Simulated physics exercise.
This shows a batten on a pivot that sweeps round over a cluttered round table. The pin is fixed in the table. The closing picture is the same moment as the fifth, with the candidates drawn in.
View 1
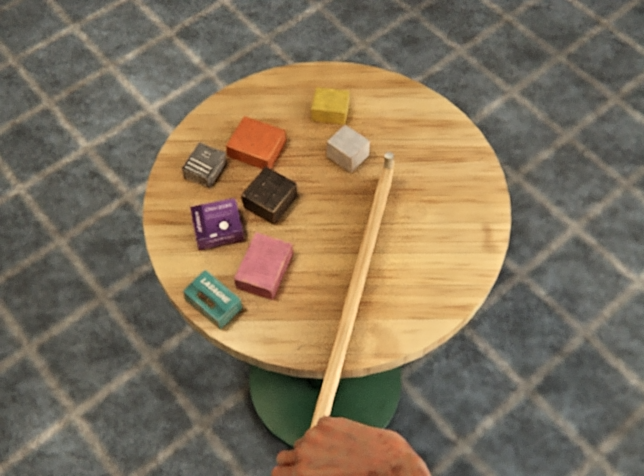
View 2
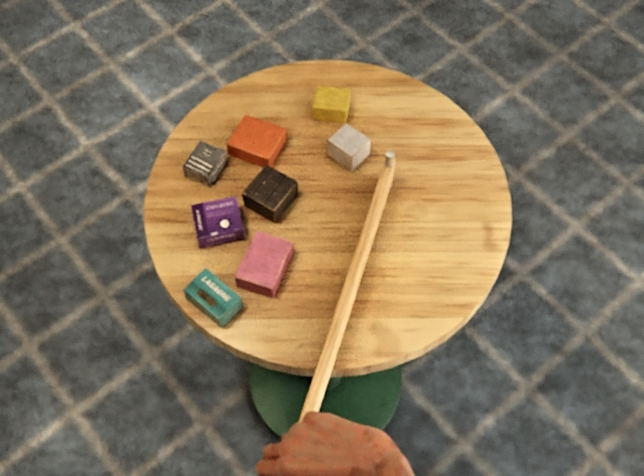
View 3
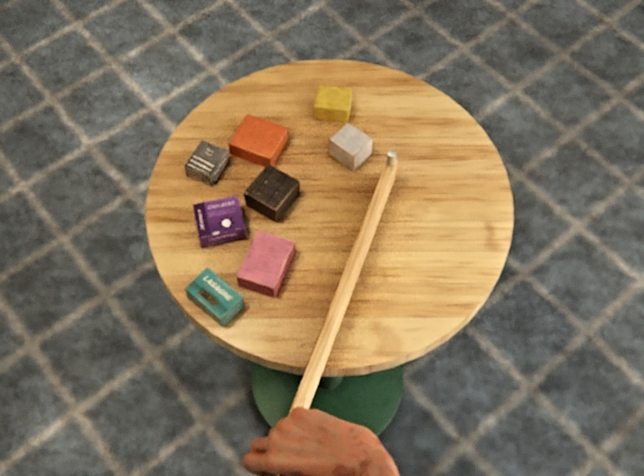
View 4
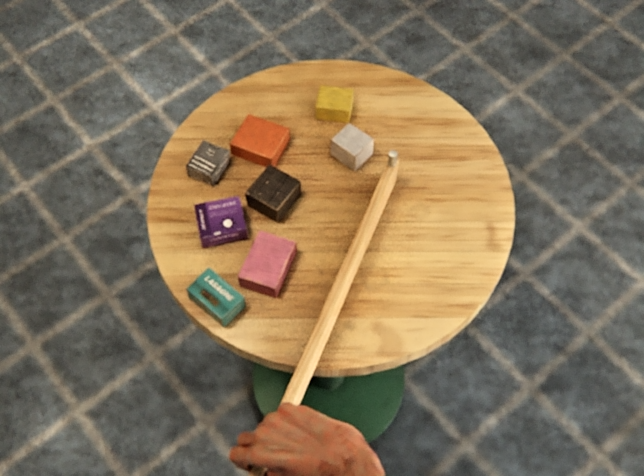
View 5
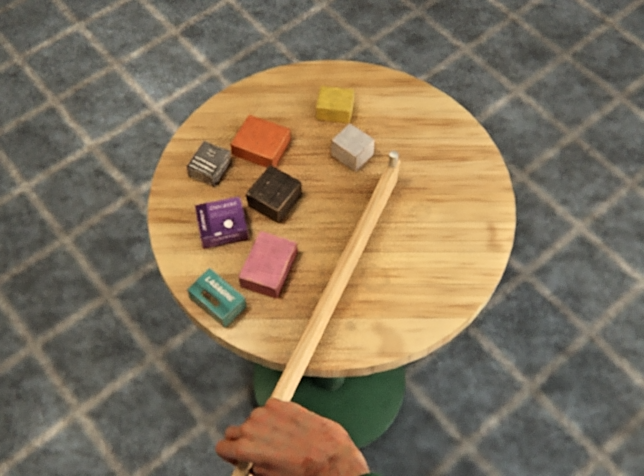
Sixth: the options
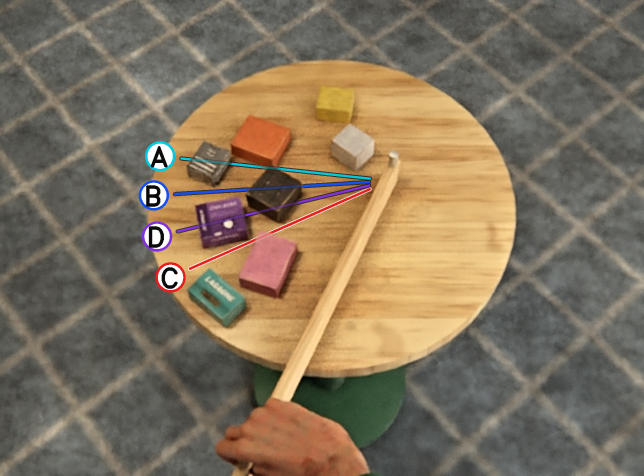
A hand held the near end of a wooden stick lying across a round table and slowly swung that end a little to the left, while the small coloured blocks and packets stayed put.
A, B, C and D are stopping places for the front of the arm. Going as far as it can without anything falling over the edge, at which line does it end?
As far as mark B.
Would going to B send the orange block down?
By then, no.
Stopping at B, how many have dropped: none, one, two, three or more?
By then, none.
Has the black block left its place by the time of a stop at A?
Yes.
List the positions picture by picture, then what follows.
The first picture shows turquoise packet (212, 300); arm (362, 261); yellow block (330, 106).
The second picture shows arm (358, 259); grey packet (205, 164).
The third picture shows arm (355, 258); black block (272, 193).
The fourth picture shows arm (352, 256); white block (352, 147).
The fifth picture shows arm (348, 255); yellow block (335, 104); orange block (261, 142); grey packet (209, 164).
On the copy, A at (275, 169); B at (272, 188); C at (282, 228); D at (275, 208).
On B. First, arm (309, 231); turquoise packet (210, 289); pink block (260, 255).
Then, arm (285, 198); turquoise packet (178, 219); grey packet (206, 144).
Finally, arm (279, 171); grey packet (201, 112); turquoise packet (176, 169); nothing has fallen.
By contrast, A drops the grey packet; C is safe but short; D is safe but short.
